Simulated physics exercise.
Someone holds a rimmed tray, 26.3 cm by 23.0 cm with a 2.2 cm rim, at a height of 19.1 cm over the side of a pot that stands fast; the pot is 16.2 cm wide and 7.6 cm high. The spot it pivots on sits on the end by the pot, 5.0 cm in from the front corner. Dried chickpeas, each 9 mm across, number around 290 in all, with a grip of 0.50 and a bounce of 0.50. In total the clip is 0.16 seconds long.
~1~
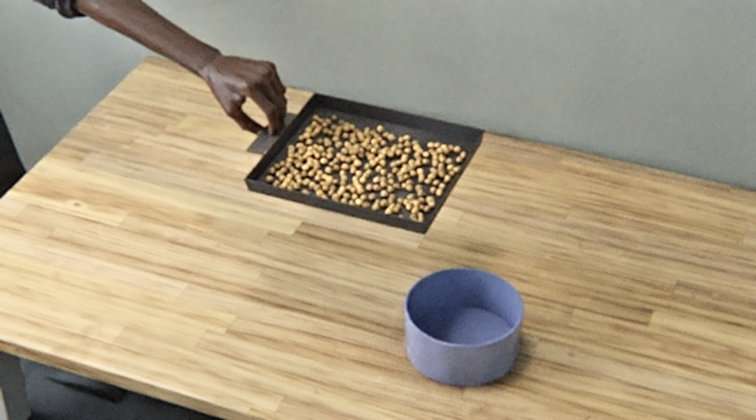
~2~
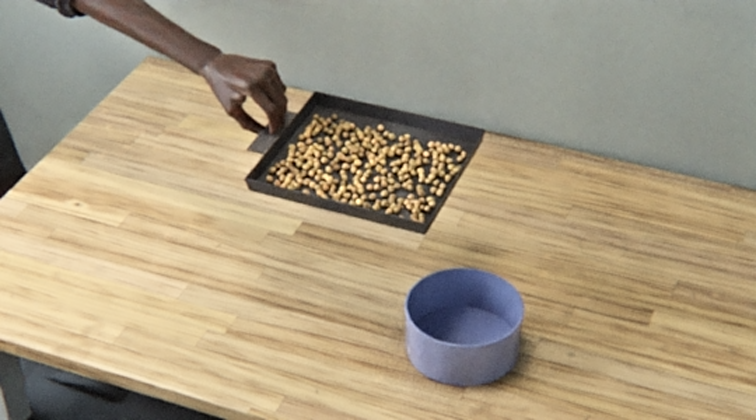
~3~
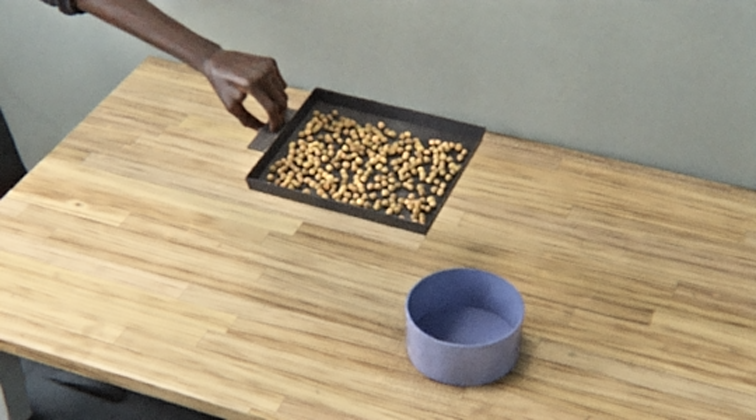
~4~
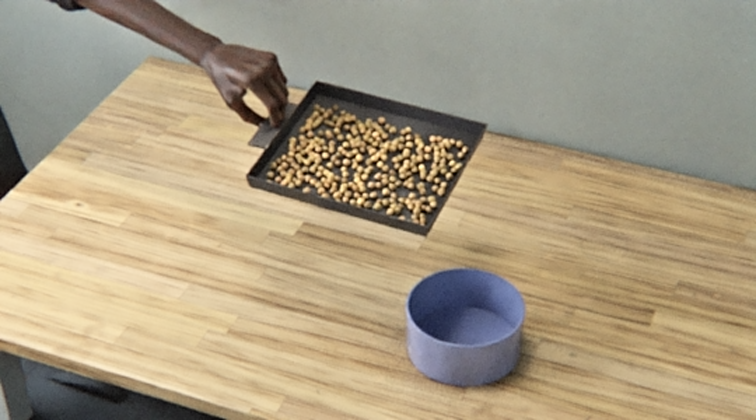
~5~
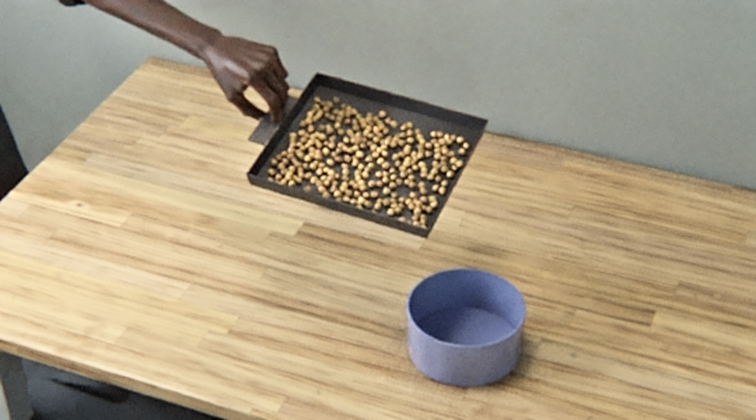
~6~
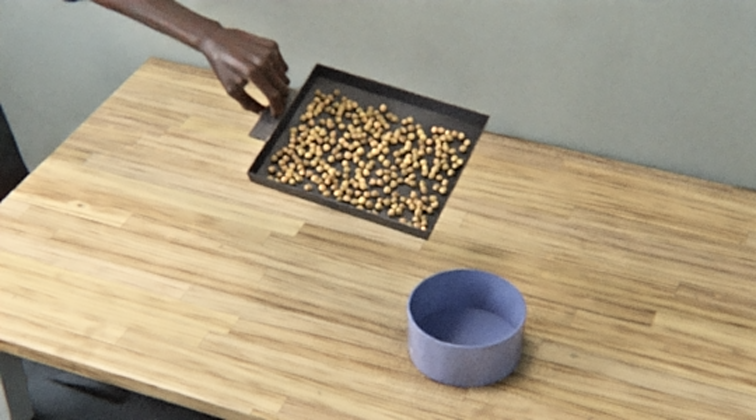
A dark tray scattered with small, round, tan pieces slowly tilted as a hand at its left side raised the back edge slightly, while a blue pot stood still on the wooden table.
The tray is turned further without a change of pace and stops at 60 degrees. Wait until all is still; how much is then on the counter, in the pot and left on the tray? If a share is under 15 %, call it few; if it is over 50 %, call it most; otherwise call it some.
I would say counter: Few, pot: Few, tray: Most.
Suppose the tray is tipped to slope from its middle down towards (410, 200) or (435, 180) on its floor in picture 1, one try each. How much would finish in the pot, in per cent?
Approximately 25 percent, then 10 percent.
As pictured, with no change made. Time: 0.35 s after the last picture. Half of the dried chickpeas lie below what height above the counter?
I'd put it near 24 cm.
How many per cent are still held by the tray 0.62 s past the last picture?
Load share: Around 95%.
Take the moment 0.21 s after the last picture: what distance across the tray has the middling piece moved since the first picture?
2 cm.
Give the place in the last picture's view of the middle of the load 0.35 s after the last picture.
The middle of the load should be at about (377, 179) by then.
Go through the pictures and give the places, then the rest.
Tray tilt 0 degrees, front corners at (248, 178) and (425, 221); middle of the pieces at (367, 167); pot at (464, 306), in the first picture.
Tray tilt 1 degrees, front corners at (248, 178) and (425, 222); middle of the pieces at (368, 166), in the second picture.
Tray tilt 2 degrees, front corners at (249, 177) and (426, 223); middle of the pieces at (368, 165), in the third picture.
Tray tilt 5 degrees, front corners at (249, 175) and (427, 225), lowest corner right front; middle of the pieces at (369, 162), in the fourth picture.
Tray tilt 8 degrees, front corners at (250, 173) and (427, 227), lowest corner right front; middle of the pieces at (370, 159), in the fifth picture.
Tray tilt 12 degrees, front corners at (250, 171) and (428, 230), lowest corner right front; middle of the pieces at (370, 156); pot at (467, 307), in the sixth picture.
Then, 0.21 s after the last picture, tilt 37 degrees; the tray holds 100 %, the pot 0 %.
Then, 0.35 s after the last picture, tilt 53 degrees; the tray holds 100 %, the pot 0 %.
Then, 0.62 s after the last picture, tilt 60 degrees; the tray holds 95 %, the pot 0 %.
In the end, counter 5 %, pot 5 %, tray 90 %.
